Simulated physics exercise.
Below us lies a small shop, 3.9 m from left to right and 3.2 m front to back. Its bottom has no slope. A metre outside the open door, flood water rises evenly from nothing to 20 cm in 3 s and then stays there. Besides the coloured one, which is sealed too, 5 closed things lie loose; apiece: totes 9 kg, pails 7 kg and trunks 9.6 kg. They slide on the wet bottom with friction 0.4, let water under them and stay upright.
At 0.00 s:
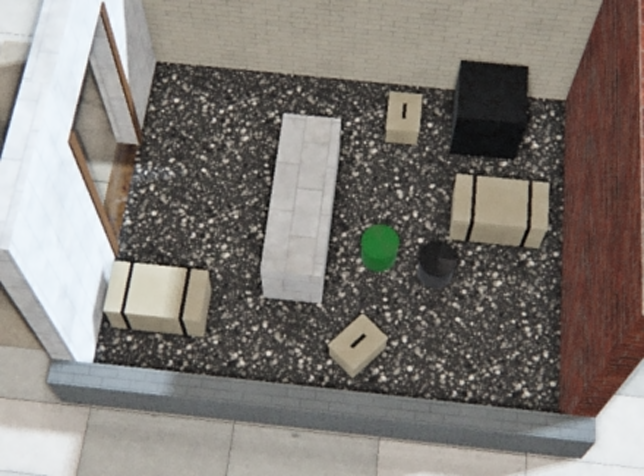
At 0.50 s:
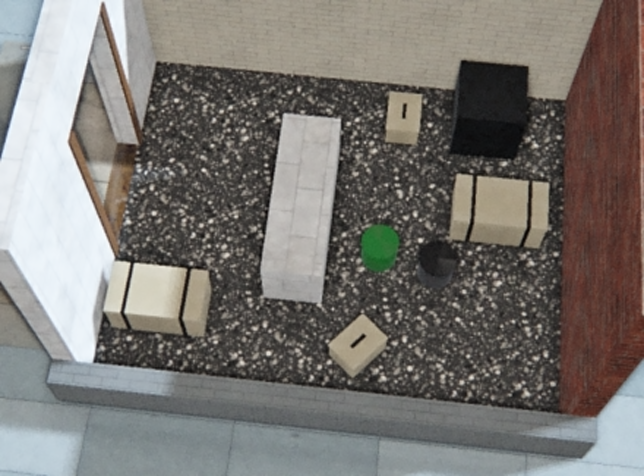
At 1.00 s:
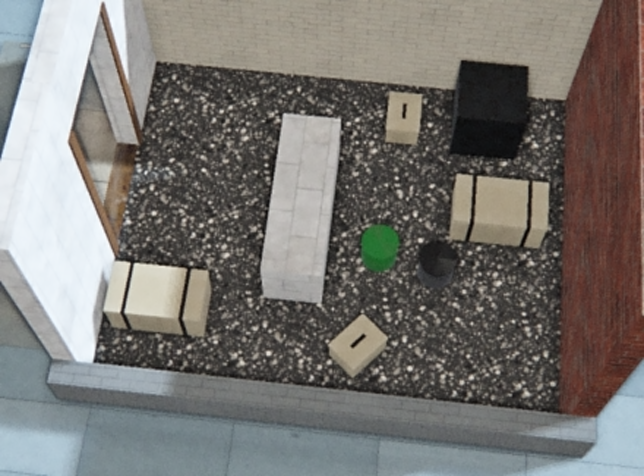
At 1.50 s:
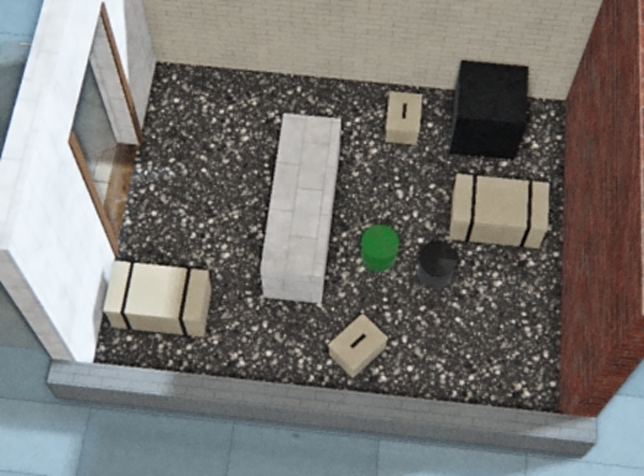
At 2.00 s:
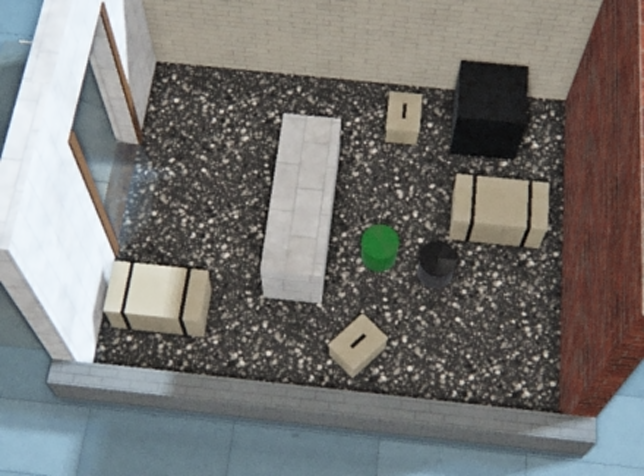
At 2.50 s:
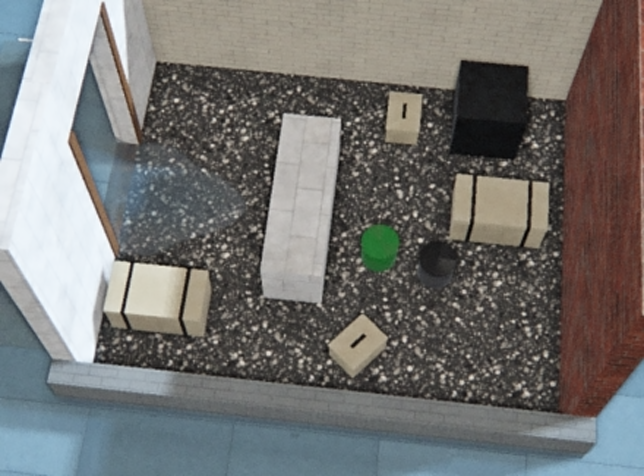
In this clip, a small shop with trunks, a green pail and a dark one is seen from above as water gathers outside, then enters through the open doorway at left and spreads across the floor; the objects stay still.
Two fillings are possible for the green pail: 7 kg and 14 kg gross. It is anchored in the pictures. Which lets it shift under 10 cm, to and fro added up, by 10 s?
For it, the smaller load will do.
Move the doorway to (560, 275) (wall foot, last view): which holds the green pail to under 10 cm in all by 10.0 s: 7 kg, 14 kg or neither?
Then only the higher weight holds it.
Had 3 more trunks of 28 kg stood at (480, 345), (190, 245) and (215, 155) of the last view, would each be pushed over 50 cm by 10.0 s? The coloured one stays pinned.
In turn: Short of it, more, over.
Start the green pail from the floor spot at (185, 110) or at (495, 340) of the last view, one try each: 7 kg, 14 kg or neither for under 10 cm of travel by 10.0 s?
In turn: It takes the larger; the smaller is enough.
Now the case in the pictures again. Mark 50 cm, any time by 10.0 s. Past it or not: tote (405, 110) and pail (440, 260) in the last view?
In turn: More, less.
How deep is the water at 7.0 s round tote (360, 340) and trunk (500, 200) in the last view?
Roughly 4 and 1 cm.
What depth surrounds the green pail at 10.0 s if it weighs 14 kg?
About 6 cm.
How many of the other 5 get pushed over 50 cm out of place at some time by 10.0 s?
That makes 1.
After 3.5 s the green pail would be 0 cm from its start with 7 kg and 0 cm from its start with 14 kg; 0 cm of water round it then.
After 4.5 s the green pail would be 0 cm from its start with 7 kg and 0 cm from its start with 14 kg; 0 cm of water round it then.
After 7.0 s the green pail would be 0 cm from its start with 7 kg and 0 cm from its start with 14 kg; 4 cm of water round it then.
After 10.0 s the green pail would be 0 cm from its start with 7 kg and 0 cm from its start with 14 kg; 6 cm of water round it then.
